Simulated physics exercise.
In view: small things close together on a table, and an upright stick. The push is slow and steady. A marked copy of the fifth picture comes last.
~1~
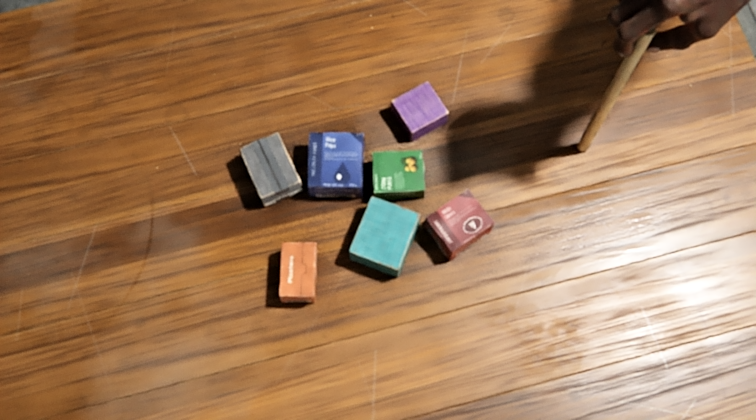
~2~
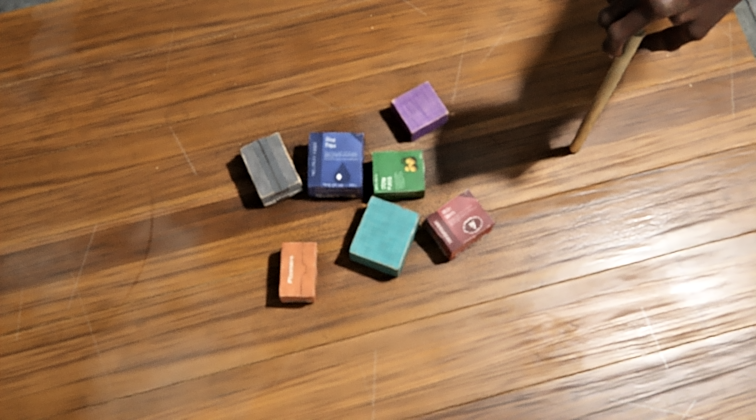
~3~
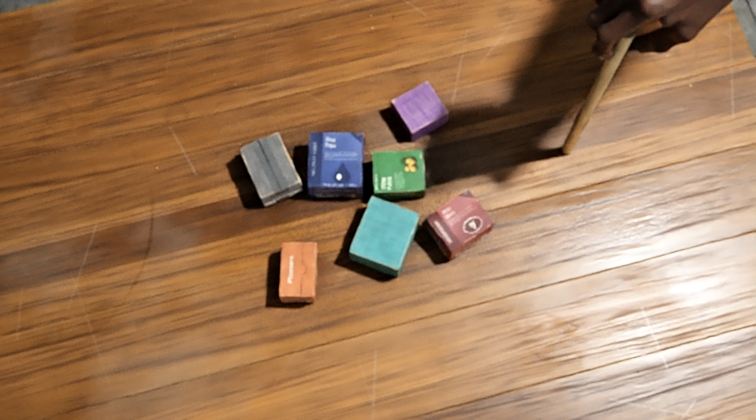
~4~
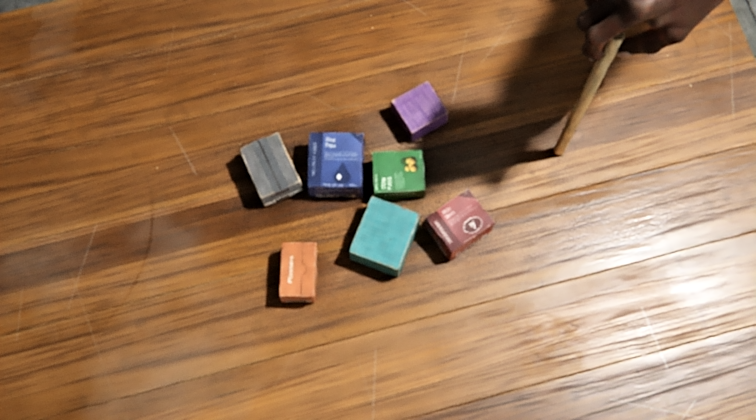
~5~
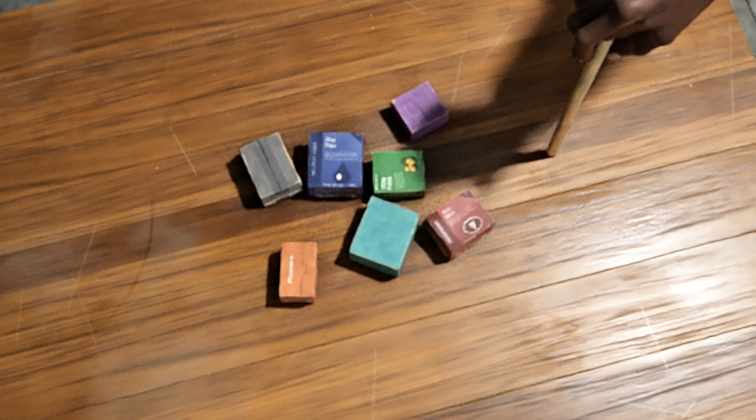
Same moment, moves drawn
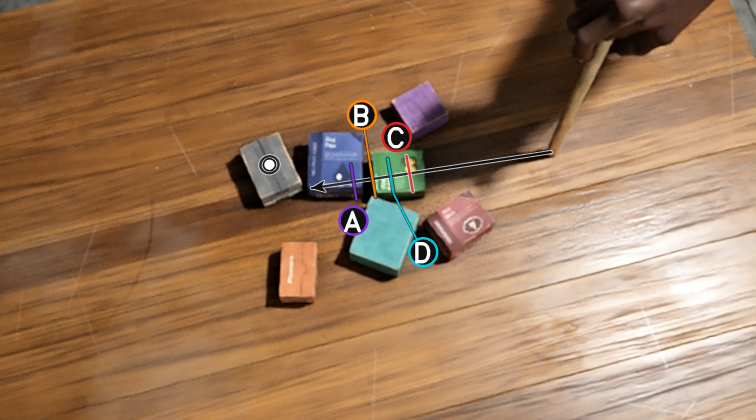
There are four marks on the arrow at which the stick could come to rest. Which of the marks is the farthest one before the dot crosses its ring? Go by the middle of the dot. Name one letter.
It can go as far as C.
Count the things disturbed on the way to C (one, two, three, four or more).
Two.
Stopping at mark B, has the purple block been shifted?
No.
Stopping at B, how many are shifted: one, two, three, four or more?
In all, three.
On the marked copy, A at (353, 182); B at (372, 179); C at (410, 174); D at (391, 176); the arrow from (551, 152) to (312, 188); the white dot at (270, 165).
Taking C. A third of the way, foot of the stick (500, 160).
Two thirds of the way, foot of the stick (449, 168).
When it is over, foot of the stick (410, 174); green packet (379, 178); blue packet (325, 168); the dot is still in its ring.
As for the rest, A shifts the dotted thing to (219, 170); B shifts the dotted thing to (238, 170); D shifts the dotted thing to (256, 170).
